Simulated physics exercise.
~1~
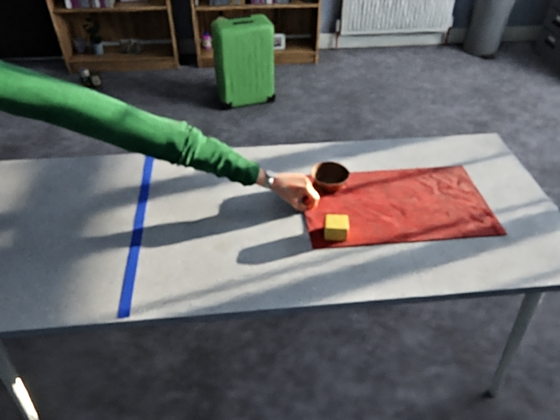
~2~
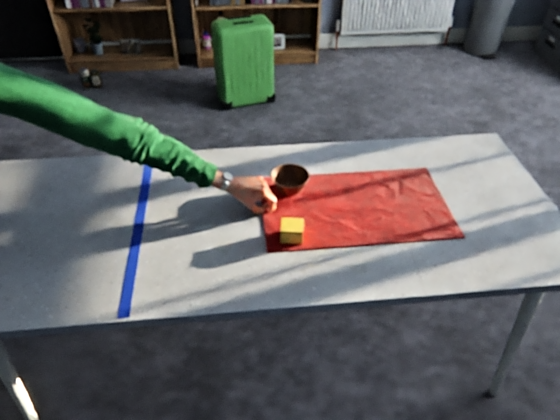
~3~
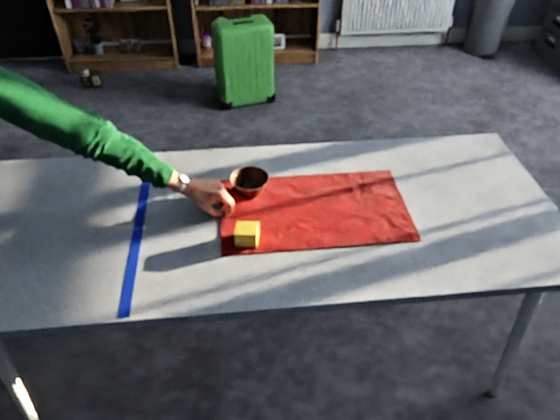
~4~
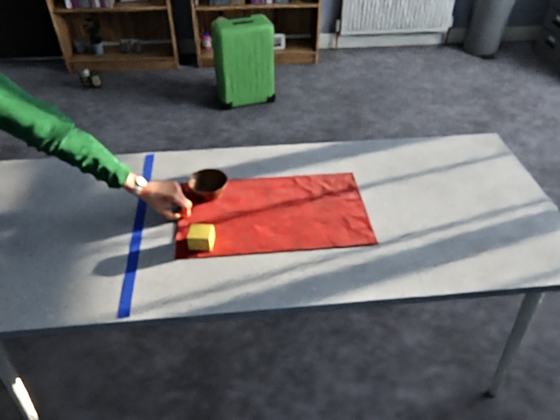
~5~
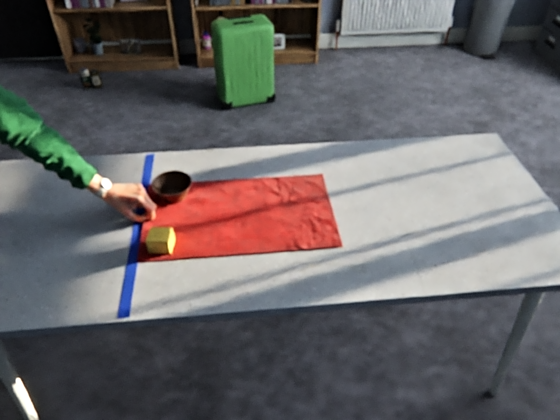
In a carpeted room with shelves and a green suitcase at the back, a pale grey table is seen from slightly above by a still camera. A red cloth lies on the table with a yellow block near its front left corner and a brown bowl near its back left corner, while a strip of blue tape crosses the table further left. A hand in a green sleeve grips the cloth's left edge and pulls it steadily leftward. The block and the bowl ride along with it. Finally the cloth's edge reaches the tape, with both objects still on it.
